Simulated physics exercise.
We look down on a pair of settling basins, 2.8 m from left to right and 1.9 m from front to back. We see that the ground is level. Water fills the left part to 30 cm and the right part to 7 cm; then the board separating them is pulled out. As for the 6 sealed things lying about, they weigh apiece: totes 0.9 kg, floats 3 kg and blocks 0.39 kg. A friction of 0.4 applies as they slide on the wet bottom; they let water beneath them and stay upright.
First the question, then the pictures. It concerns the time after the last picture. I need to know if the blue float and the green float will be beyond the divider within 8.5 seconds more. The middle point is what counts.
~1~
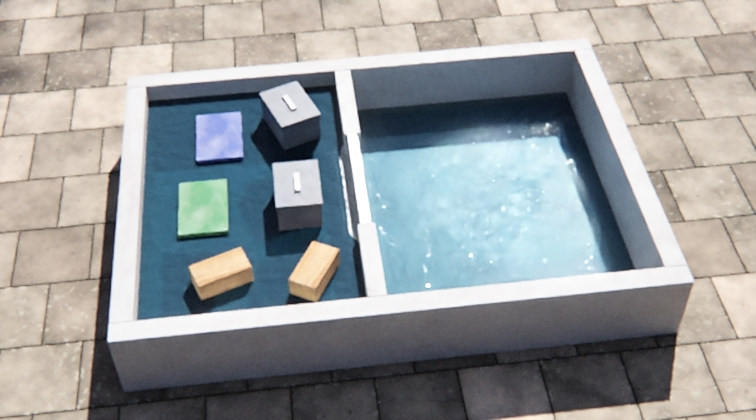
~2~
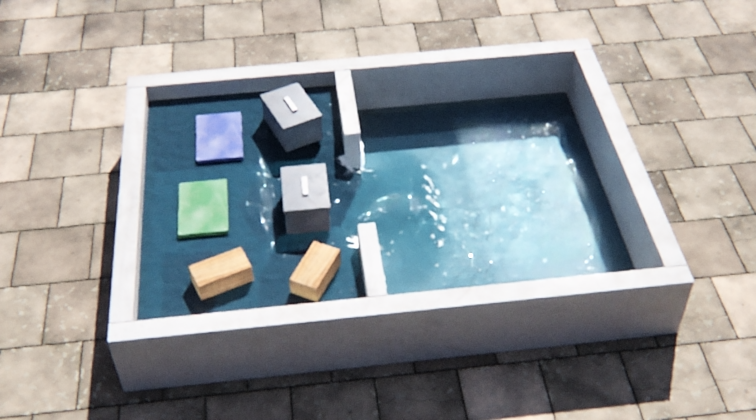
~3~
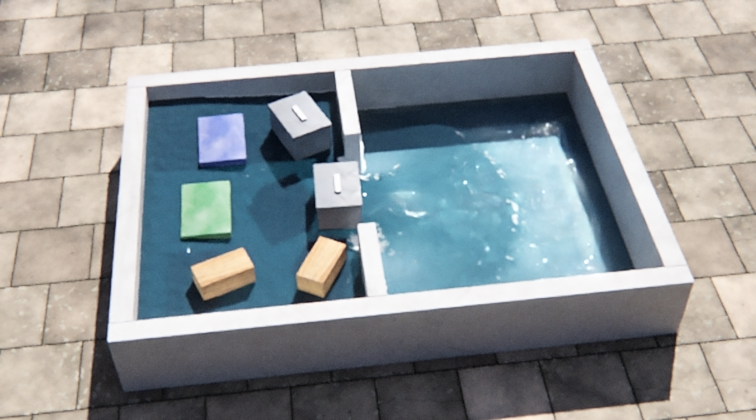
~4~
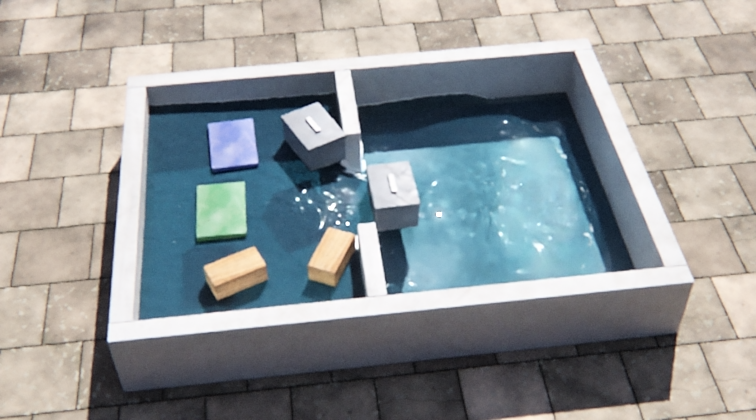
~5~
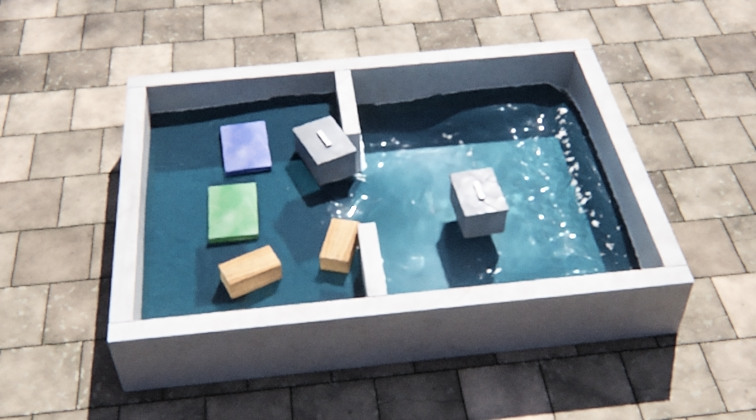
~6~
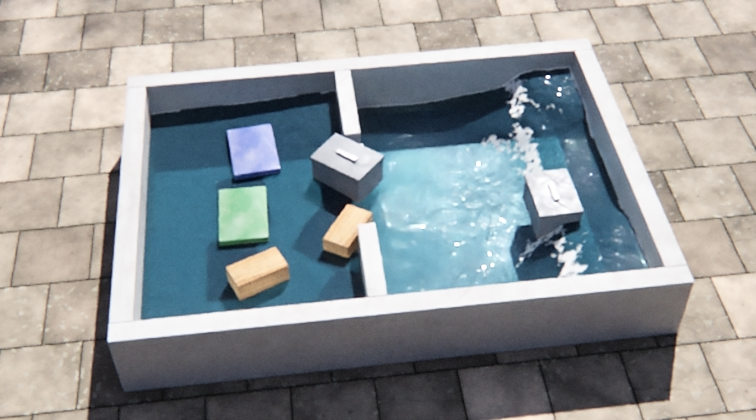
Log - blue float: Not over; green float: Not over.
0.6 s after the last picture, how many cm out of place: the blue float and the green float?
About 30 cm and 30 cm, respectively.
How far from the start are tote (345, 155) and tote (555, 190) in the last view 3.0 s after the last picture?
In turn: 150 cm, 150 cm.
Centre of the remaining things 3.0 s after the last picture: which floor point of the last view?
Roughly at (388, 233).
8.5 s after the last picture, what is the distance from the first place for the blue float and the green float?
40 cm, then 40 cm, roughly.
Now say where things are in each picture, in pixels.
The first frame shows the blue float at (219, 136) floats; the green float at (203, 207) floats; 30 cm deep round most things; 0 of 6 have shifted.
The second frame shows the blue float at (219, 136) floats; the green float at (203, 207), afloat; 30 cm deep round most things; 0 of 6 have shifted.
The third frame shows the blue float at (221, 138), afloat; the green float at (206, 208) floats; 27 cm deep round most things; 3 of 6 have shifted.
The fourth frame shows the blue float at (233, 143), afloat, 9 cm from its start; the green float at (221, 209), afloat, 10 cm from its start; about 900 L in view; 6 of 6 have shifted.
The fifth frame shows the blue float at (245, 146) floats, 16 cm from its start; the green float at (233, 210), afloat, 16 cm from its start; 24 cm deep round most things; 6 of 6 have shifted.
The sixth frame shows the blue float at (253, 149) floats, 21 cm from its start; the green float at (243, 213) floats, 22 cm from its start; about 900 L in view; 6 of 6 have shifted.
Then, 0.6 s after the last picture the blue float is near (260, 158), 0.3 m from its start, afloat; the green float is near (256, 214), 0.3 m from its start, afloat; 3 of 6 are over the mark; 6 afloat.
Then, 3.0 s after the last picture the blue float is near (272, 153), 0.3 m from its start, afloat; the green float is near (267, 225), 0.4 m from its start, afloat; 3 of 6 are over the mark; 6 afloat.
Then, 5.5 s after the last picture the blue float is near (305, 142), 0.5 m from its start, afloat; the green float is near (268, 251), 0.5 m from its start, afloat; 2 of 6 are over the mark; 6 afloat.
Then, 8.5 s after the last picture the blue float is near (280, 165), 0.4 m from its start, afloat; the green float is near (269, 225), 0.4 m from its start, afloat; 2 of 6 are over the mark; 6 afloat.
